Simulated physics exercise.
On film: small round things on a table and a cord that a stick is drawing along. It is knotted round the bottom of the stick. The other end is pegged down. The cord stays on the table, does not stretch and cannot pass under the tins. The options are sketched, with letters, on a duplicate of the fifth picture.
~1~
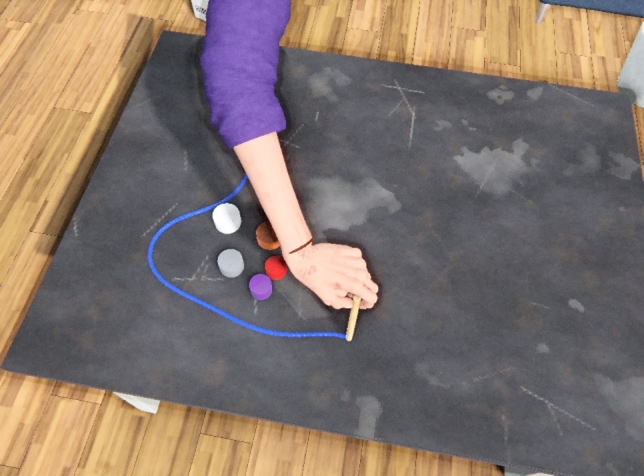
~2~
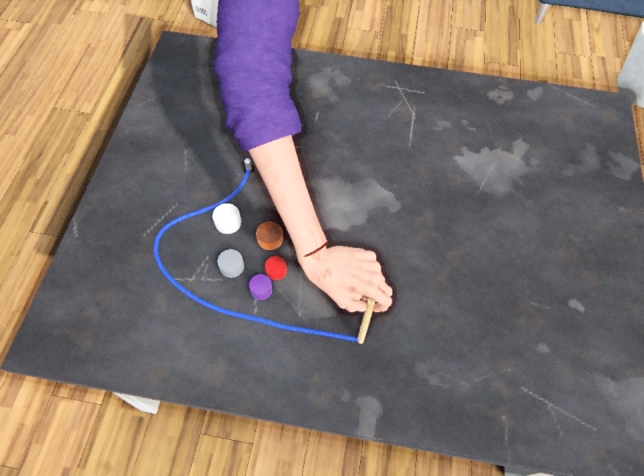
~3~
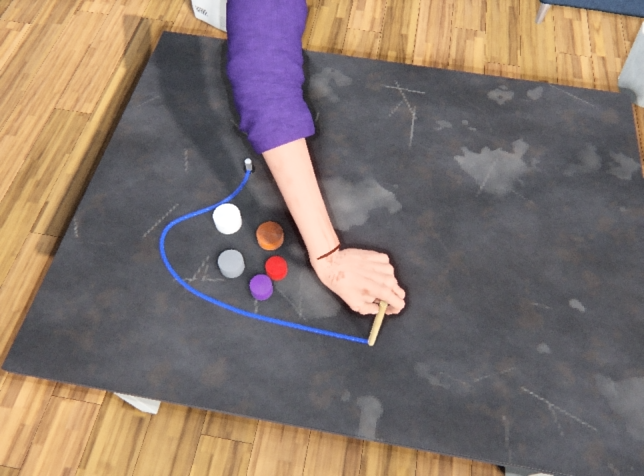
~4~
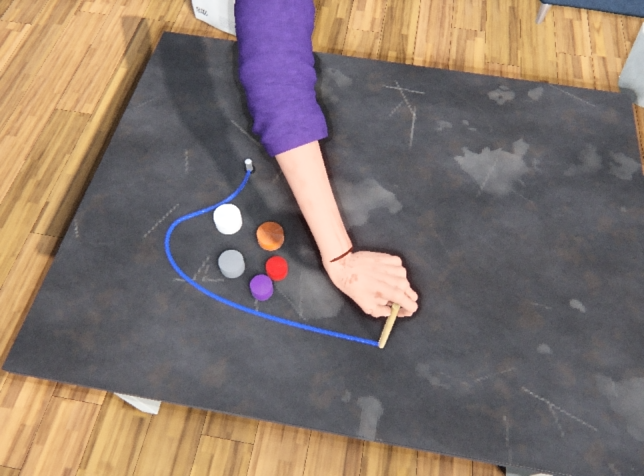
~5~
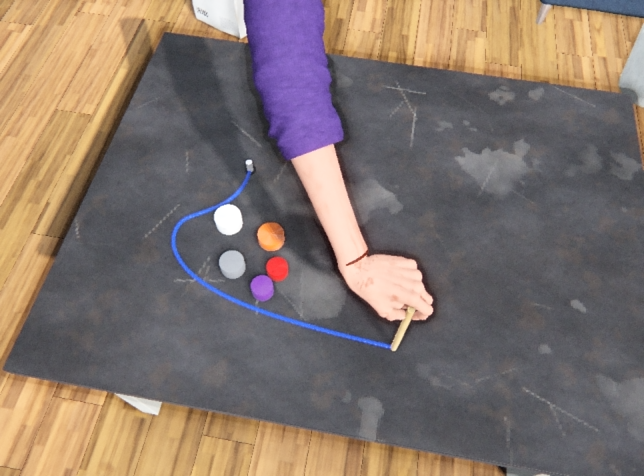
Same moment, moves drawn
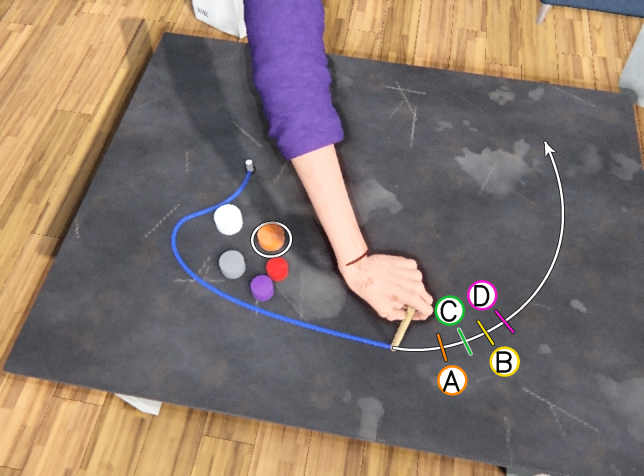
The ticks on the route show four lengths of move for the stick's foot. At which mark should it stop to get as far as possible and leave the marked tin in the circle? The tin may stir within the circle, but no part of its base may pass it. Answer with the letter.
No farther than D.
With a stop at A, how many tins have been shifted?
By then, none.
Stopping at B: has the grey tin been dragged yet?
By then, yes.
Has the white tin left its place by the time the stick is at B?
Yes.
On the marked copy, A at (442, 347); B at (486, 333); C at (465, 341); D at (504, 322); the ring at (272, 239); the route from (394, 348) via (546, 278) to (545, 142).
With D. Early on, foot of the stick (436, 349); orange tin (271, 237).
Further on, foot of the stick (475, 338); orange tin (271, 237); grey tin (245, 259); purple tin (266, 284); white tin (233, 220).
At the end, foot of the stick (504, 322); red tin (288, 256); orange tin (272, 236); grey tin (259, 255); purple tin (276, 271); white tin (250, 222); the orange tin is still in its ring.
As for the rest, A is safe but short; B is safe but short; C is safe but short.
